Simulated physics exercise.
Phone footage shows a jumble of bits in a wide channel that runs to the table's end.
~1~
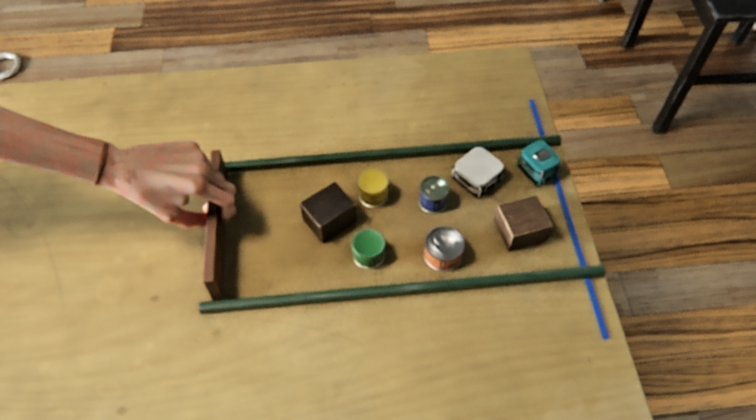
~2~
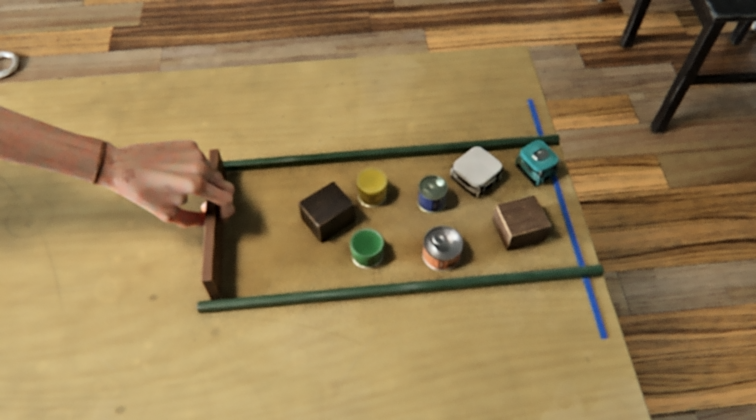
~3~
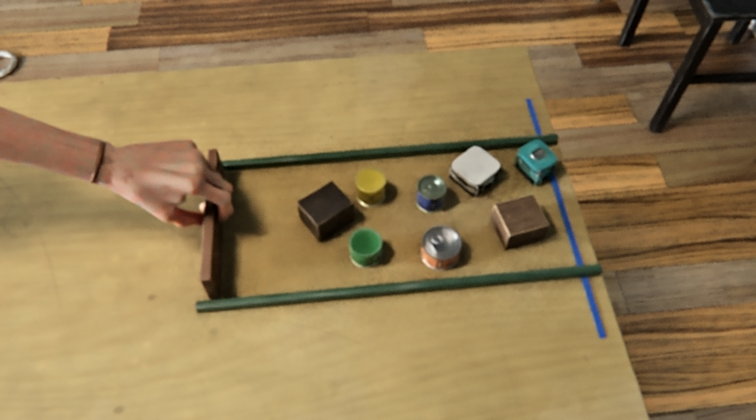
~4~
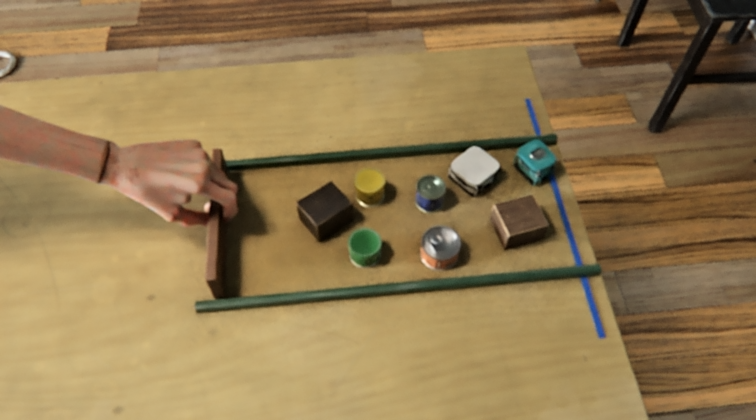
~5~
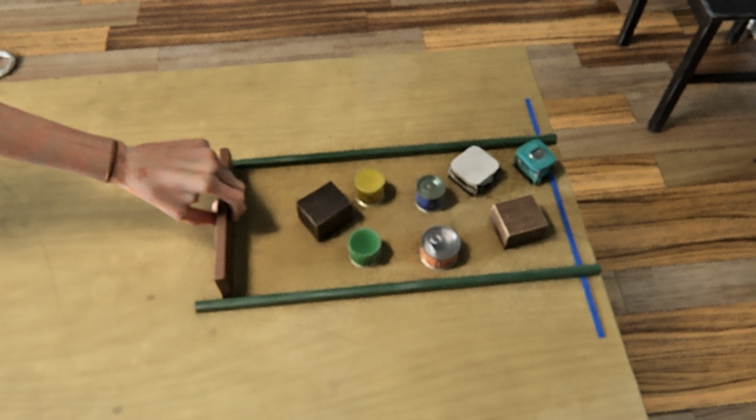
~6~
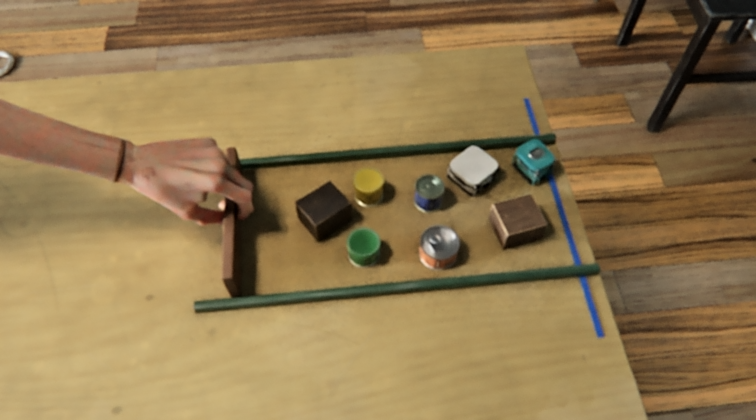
A hand at the left grips a dark wooden board set across a channel between two green rods on a pale wooden table, seen from above at an angle. Between the rods sit black and brown blocks, yellow, green, blue and orange tins, and white and turquoise cases near blue tape at right. The hand first holds nearly still, then slides the board slightly right, touching nothing, while the view drifts very slightly.
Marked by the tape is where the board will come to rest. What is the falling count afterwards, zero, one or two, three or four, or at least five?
Afterwards the falling count is at least five.
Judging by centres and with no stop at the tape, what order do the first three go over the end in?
Taking them earliest first, it's the turquoise case, the brown block and the blue pot.
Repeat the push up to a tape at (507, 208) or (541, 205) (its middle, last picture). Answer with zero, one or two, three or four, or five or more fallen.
The falls would be just one or two; five or more.
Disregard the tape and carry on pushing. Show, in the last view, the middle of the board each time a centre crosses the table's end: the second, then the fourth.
The first one at (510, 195), the next at (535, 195).
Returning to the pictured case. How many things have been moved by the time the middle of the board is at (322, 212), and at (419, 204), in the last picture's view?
The number moved is 2 and then 6.
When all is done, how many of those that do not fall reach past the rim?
Counting them gives 2.
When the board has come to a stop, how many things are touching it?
Looks like 2 of them, all told.
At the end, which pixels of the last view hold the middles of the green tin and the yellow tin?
The green tin stops around (588, 230); the yellow tin around (569, 173).
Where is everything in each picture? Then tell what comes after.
Turquoise case (539, 163); brown block (522, 223); white case (478, 173); board (217, 223); tape (564, 205), in the first frame.
Brown block (521, 222); orange tin (442, 249), in the second frame.
White case (475, 171); yellow tin (371, 188), in the third frame.
Turquoise case (535, 162); board (219, 221), in the fourth frame.
Brown block (518, 222); black block (325, 211), in the fifth frame.
Turquoise case (534, 162); brown block (517, 221); white case (473, 171); board (233, 220); tape (559, 203), in the sixth frame.
Soon after, none off yet; turquoise case at rest near (534, 162); brown block at rest near (517, 221); white case at rest near (473, 171).
Then, none off yet; turquoise case at rest near (536, 162); brown block moved a little near (538, 218); white case moved about its own width near (498, 159).
At rest, the number that fall off is five or more; fallen, black block, blue pot, orange tin, white case, brown block and turquoise case.
